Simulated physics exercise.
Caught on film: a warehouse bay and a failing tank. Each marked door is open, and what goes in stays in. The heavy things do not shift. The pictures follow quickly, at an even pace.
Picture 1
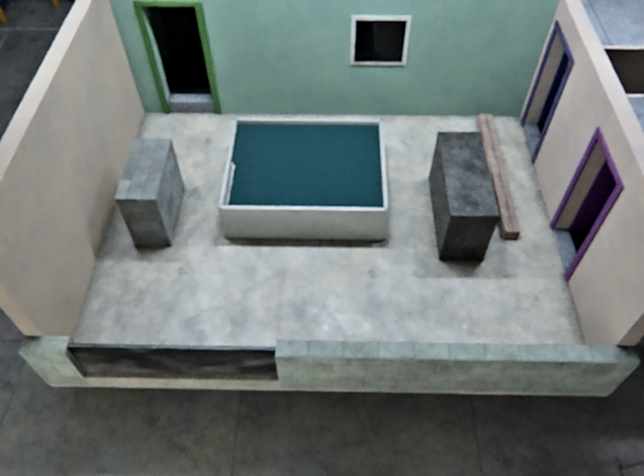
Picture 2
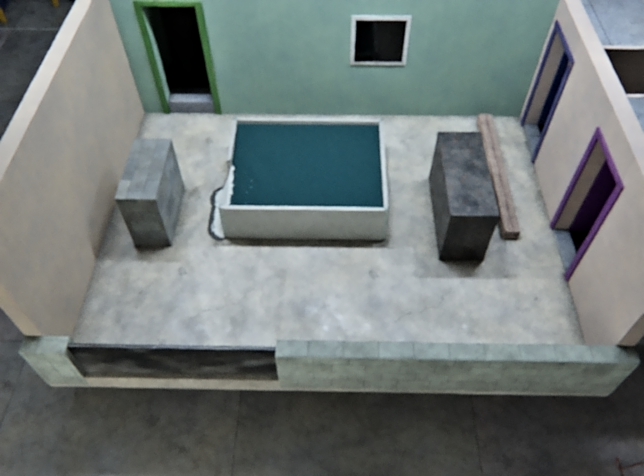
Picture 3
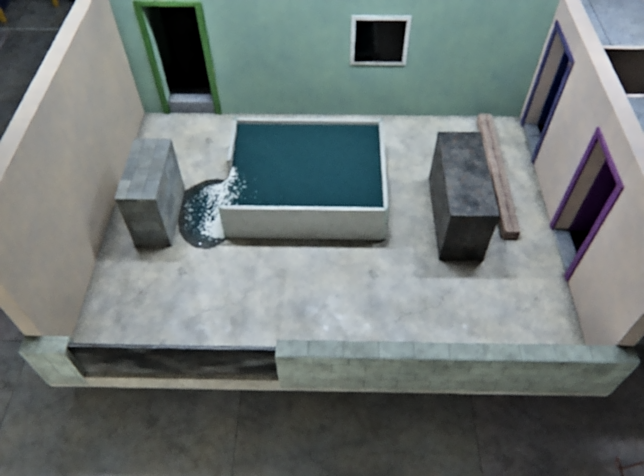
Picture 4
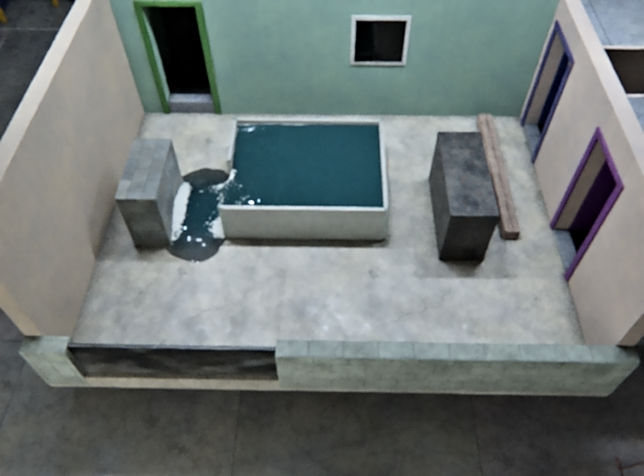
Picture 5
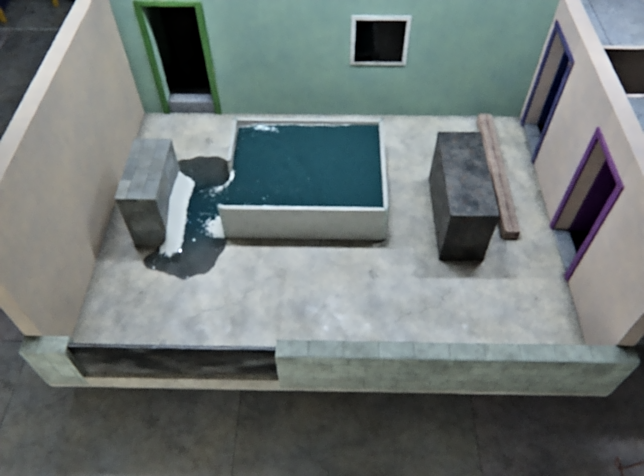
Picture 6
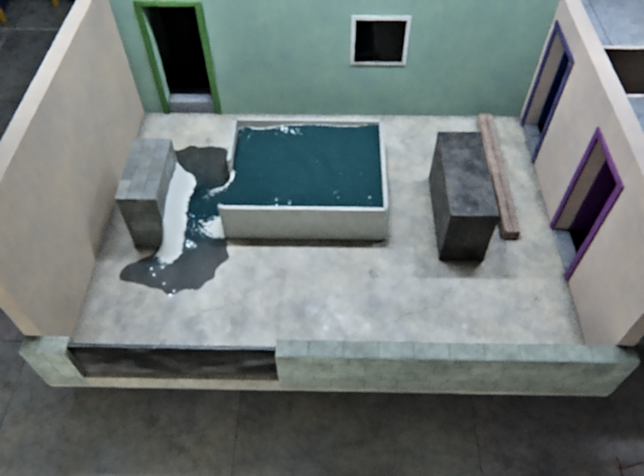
A water tank leaks from its left side, and water spreads across the floor.
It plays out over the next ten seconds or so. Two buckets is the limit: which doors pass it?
One by one: The blue door stays under that; the green door stays under that; the purple door takes more than that.
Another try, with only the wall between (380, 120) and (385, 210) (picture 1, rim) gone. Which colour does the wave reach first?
The door marked blue.
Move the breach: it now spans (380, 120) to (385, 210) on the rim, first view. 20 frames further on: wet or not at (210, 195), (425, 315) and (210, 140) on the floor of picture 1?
One after the other: Free of water, awash, dry.
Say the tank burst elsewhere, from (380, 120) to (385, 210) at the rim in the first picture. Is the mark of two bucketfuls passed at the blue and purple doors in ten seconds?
Then: Blue floods; purple takes more.
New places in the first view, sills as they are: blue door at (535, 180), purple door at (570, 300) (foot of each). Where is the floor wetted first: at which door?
It is the green door.
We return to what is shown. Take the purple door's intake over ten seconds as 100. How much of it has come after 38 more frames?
Close to 5 %.
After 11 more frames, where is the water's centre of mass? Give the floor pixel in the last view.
Roughly at (265, 207).
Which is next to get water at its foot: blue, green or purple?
First comes the one in green.
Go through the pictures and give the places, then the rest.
In the first picture, the water tank at (306, 164) is whole and still.
In the second picture, water pours out at (230, 202) and has run to a hidden place.
In the third picture, the front is at (187, 197), out from the gap at (231, 204).
In the fourth picture, the front is at a hidden place, out from the gap at (231, 205).
In the fifth picture, the front is at a hidden place, out from the gap at (231, 204).
In the sixth picture, the front is at a hidden place, out from the gap at (231, 204).
A moment on, water covers 25 % of the floor; the blue door not reached, the green door wet at the sill, nothing in, the purple door not reached.
Next, water covers 35 % of the floor; the blue door not reached, the green door wet at the sill, nothing in, the purple door not reached.
Then, water covers 55 % of the floor; the blue door not reached, the green door wet at the sill, nothing in, the purple door not reached.
Later, water covers 85 % of the floor; the blue door wet at the sill, nothing in, the green door wet at the sill, nothing in, the purple door under two buckets in.
In the end, water covers 95 % of the floor; the blue door wet at the sill, nothing in, the green door wet at the sill, nothing in, the purple door over two buckets in.
